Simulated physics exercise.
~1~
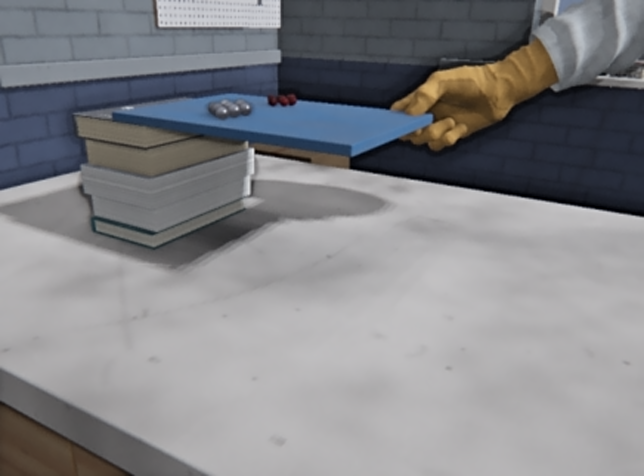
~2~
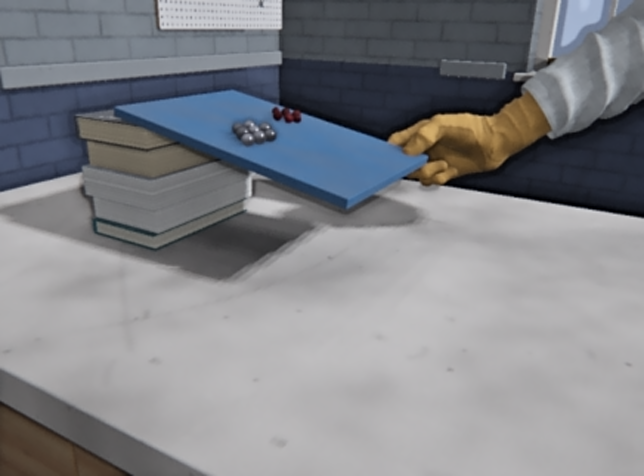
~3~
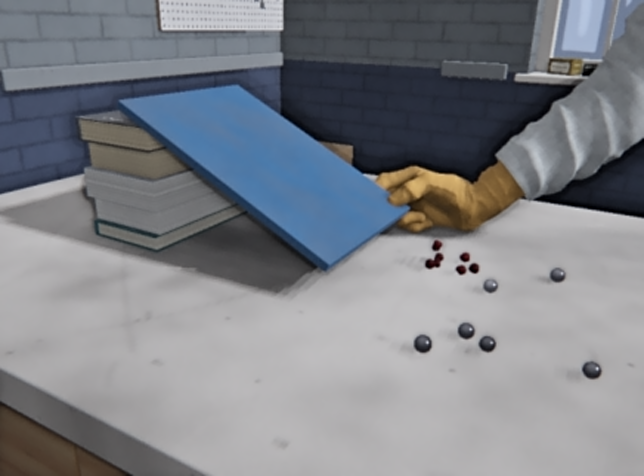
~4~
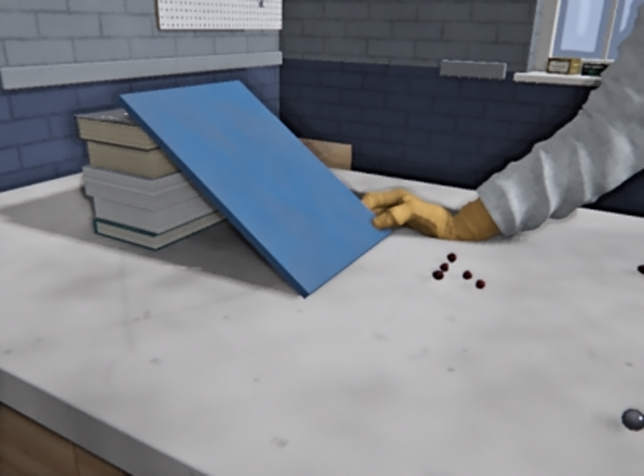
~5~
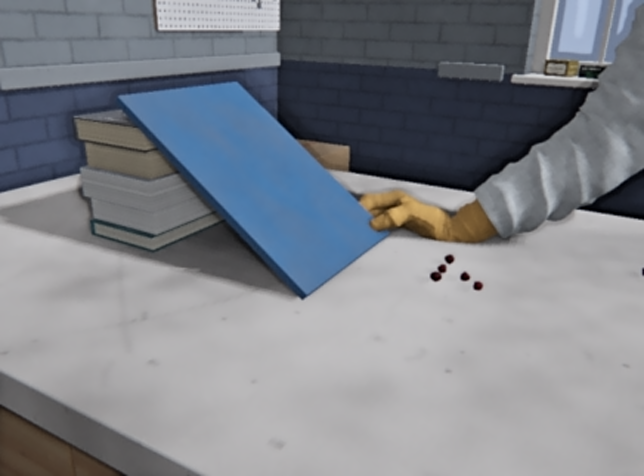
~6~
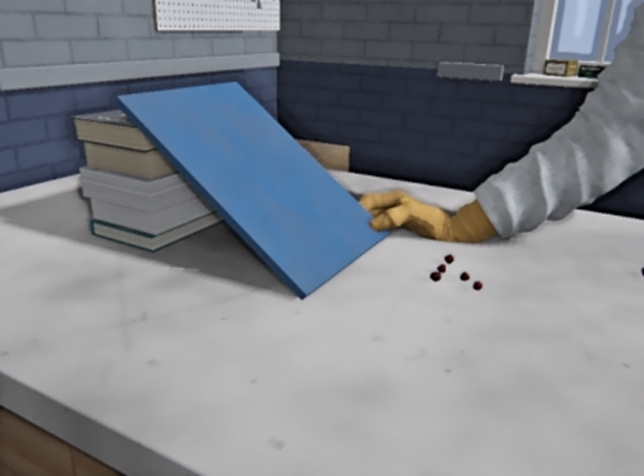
A gloved hand lowers the right end of a blue board propped on stacked books, and silver balls and small dark red pieces slide off onto the counter; the silver balls roll away right, nearly all out of view, while the red pieces rest near the still hand.
